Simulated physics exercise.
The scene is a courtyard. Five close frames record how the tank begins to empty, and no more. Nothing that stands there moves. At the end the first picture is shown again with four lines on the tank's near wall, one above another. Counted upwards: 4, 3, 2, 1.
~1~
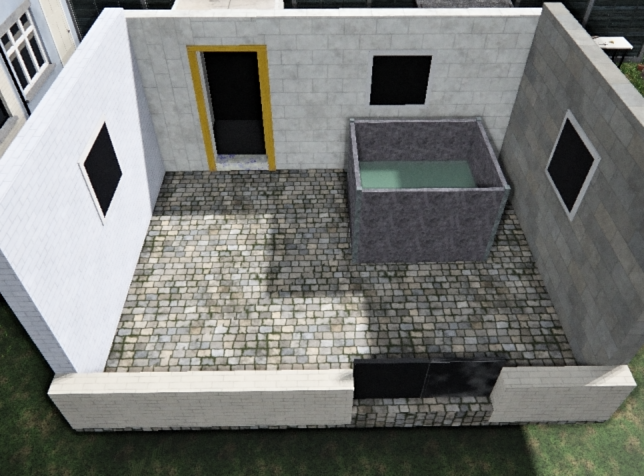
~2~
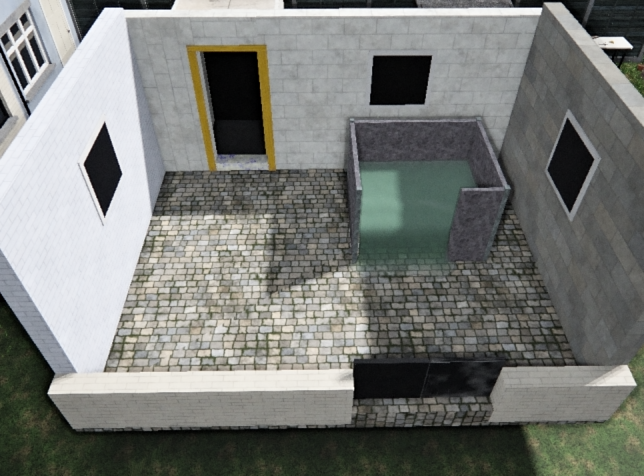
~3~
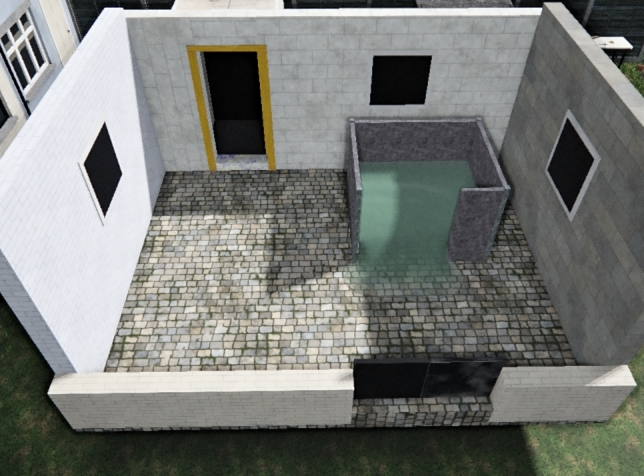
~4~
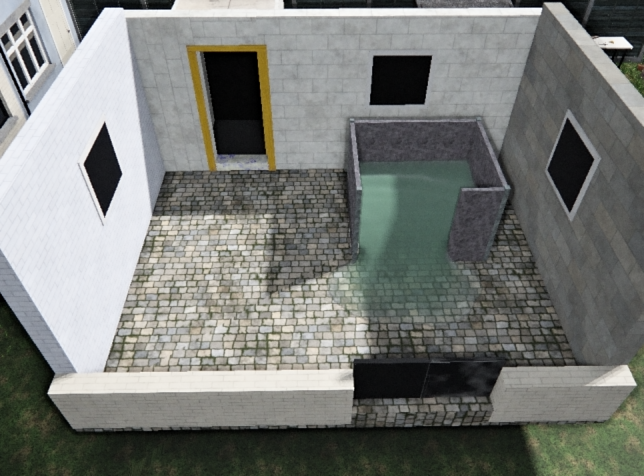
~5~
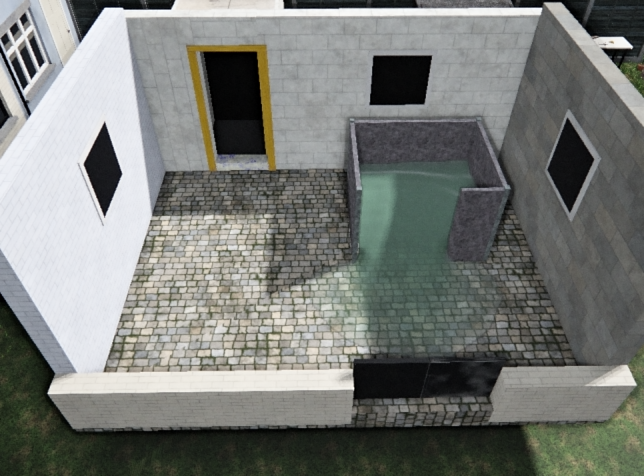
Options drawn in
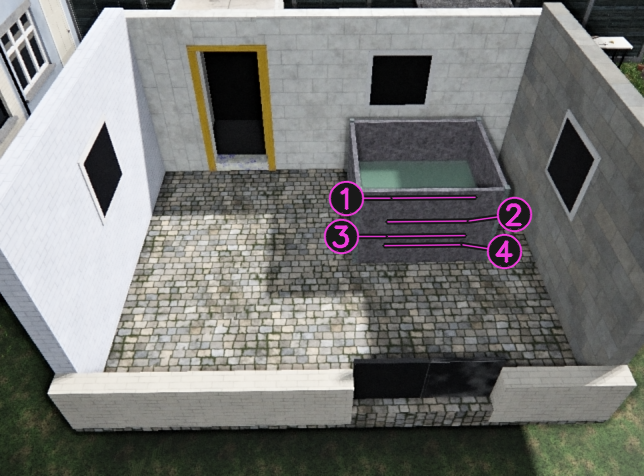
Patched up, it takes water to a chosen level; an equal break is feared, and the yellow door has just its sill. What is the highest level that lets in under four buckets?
2.
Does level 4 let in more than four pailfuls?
No, that is safe.
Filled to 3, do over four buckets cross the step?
No.
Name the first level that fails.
It is 1.
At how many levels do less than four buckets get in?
Three of them.
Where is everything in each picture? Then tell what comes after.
The first picture shows water in the tank at rest, its middle at (417, 191); foot of the yellow doorway at (243, 170); shut gate at (427, 366).
The second picture shows front seen at (450, 266), 2 % of the ground wet.
The third picture shows front seen at (454, 286), 4 % of the ground wet.
The fourth picture shows front seen at (461, 311), 8 % of the ground wet.
The fifth picture shows front seen at (486, 318), 14 % of the ground wet.
On the marked copy, 1 at (432, 197); 2 at (428, 221); 3 at (425, 235); 4 at (423, 245); from the bottom up 4, 3, 2, 1.
With 1, about 11 bucketfuls get in.
With 2, a splash gets over, under a bucket.
With 3, nothing gets over.
With 4, nothing gets over.
